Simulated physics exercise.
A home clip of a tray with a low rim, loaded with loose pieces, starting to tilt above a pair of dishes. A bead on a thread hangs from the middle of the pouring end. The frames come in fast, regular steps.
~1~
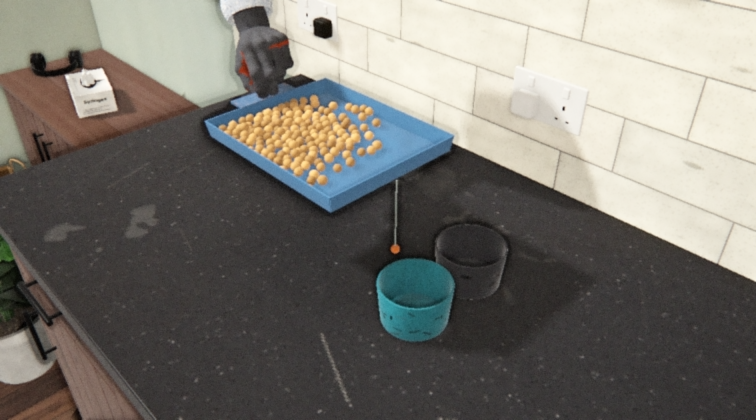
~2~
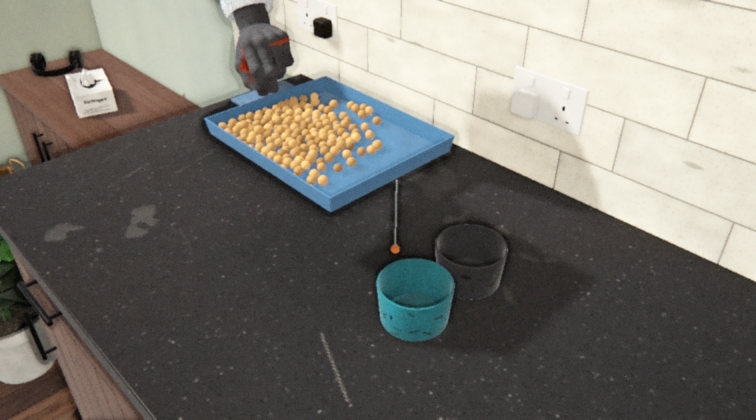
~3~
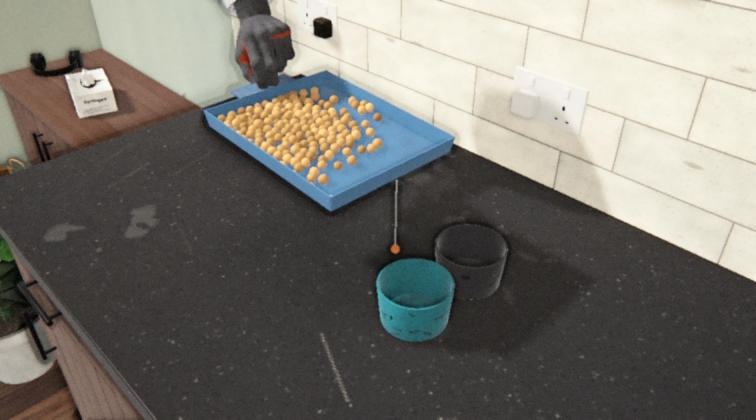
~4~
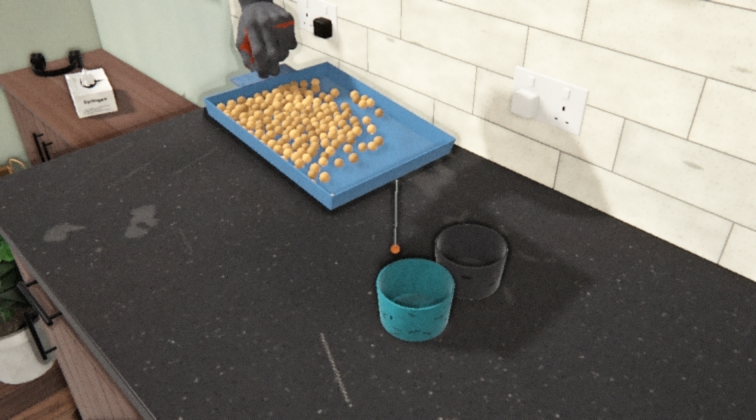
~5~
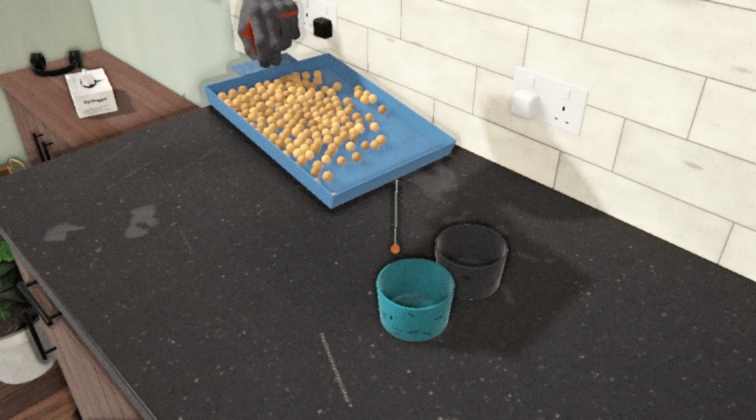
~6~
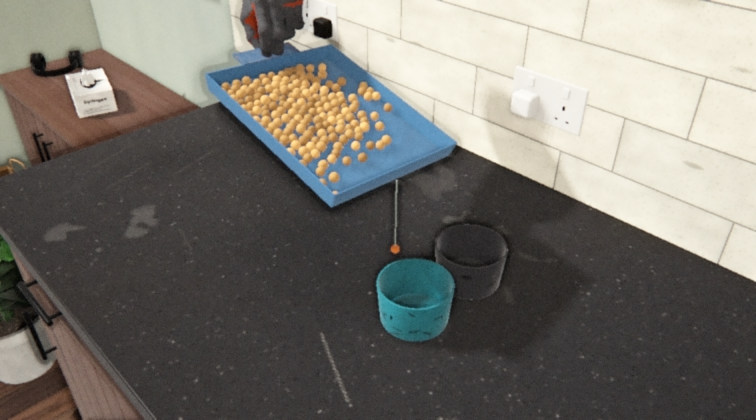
A blue tray of round tan wooden beads sits on a speckled dark worktop in a home kitchen, seen from above at an angle. A teal dish and a black dish stand in front, beside an orange bead on a thread, with white wall tiles and sockets behind. A dark-gloved hand gradually raises the tray's far end, and the beads begin shifting slightly toward the near end, while the camera stays still.
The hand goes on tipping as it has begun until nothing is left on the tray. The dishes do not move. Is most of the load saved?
In the dishes lies the larger part of it.
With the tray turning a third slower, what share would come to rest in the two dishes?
Near 90 %.
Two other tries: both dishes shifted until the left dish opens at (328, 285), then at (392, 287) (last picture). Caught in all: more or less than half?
One: Under half. Two: Above a half.
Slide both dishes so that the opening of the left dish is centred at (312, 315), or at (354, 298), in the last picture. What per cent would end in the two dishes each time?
The first gives 0 %, the second 30 %.
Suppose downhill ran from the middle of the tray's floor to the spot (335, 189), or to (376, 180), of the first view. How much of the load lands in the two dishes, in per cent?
The first gives 0 %, the second 40 %.
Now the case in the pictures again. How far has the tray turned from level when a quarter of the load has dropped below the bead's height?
Roughly 90°.
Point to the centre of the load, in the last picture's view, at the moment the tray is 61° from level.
Close to (410, 149).
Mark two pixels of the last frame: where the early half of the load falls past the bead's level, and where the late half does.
The first part at (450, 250); the rest at (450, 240).
Soon after the last picture, tray tipped steeply; most on the tray; a stray few in the left dish; a small part in the right dish; a stray few outside both; a stray few in the air.
A little later, tray tipped past a quarter turn; a small part on the tray; about a quarter in the left dish; about a third in the right dish; a small part outside both; about a quarter in the air.
Later still, tray tipped past a quarter turn; about a quarter in the left dish; about half in the right dish; about a quarter outside both.
By the end, tray tipped past a quarter turn; about a quarter in the left dish; about half in the right dish; about a quarter outside both.
